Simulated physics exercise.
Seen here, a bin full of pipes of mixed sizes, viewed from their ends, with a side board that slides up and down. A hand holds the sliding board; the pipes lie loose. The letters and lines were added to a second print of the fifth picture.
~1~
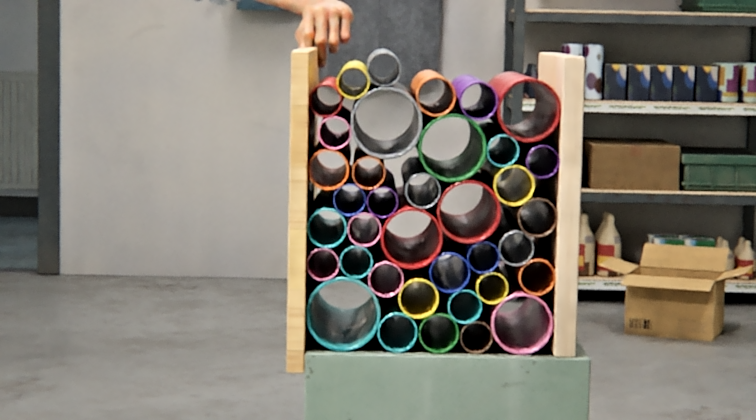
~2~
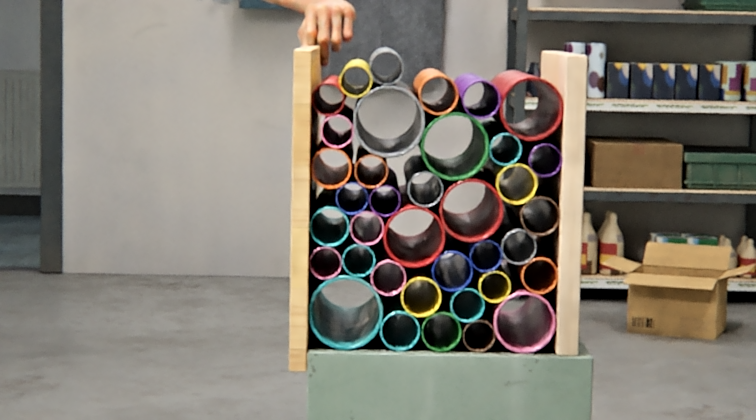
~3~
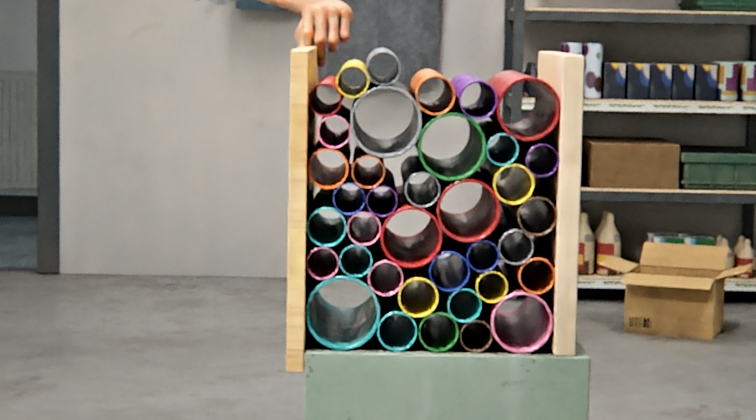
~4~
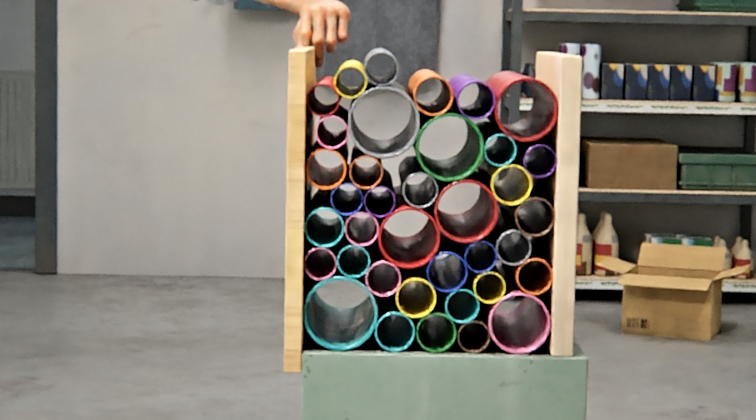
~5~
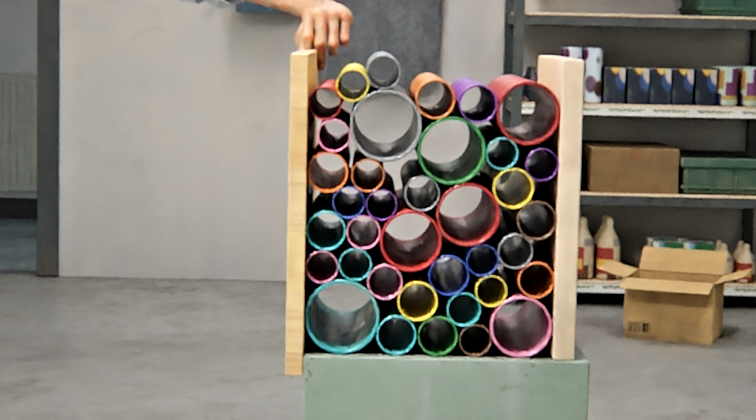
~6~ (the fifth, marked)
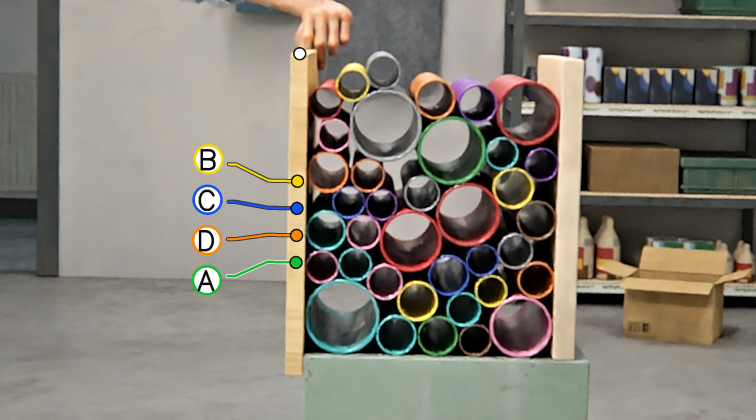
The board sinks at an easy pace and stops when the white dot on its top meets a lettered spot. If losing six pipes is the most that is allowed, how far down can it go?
Slide it to D.
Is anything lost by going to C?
At C: Yes.
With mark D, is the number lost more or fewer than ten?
It loses fewer than ten.
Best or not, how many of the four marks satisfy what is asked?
The number is three.
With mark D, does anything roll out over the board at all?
Yes, at D.
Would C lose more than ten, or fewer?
Fewer than ten.
On the marked copy, A at (296, 262); B at (298, 181); C at (297, 209); D at (297, 235); the white dot at (300, 54).
Taking D. A third of the way, top of the board (307, 131).
Two thirds of the way, top of the board (306, 219).
When it is over, top of the board (306, 235), five out over the board.
As for the rest, A more than six out over the board; B three out over the board; C three out over the board.
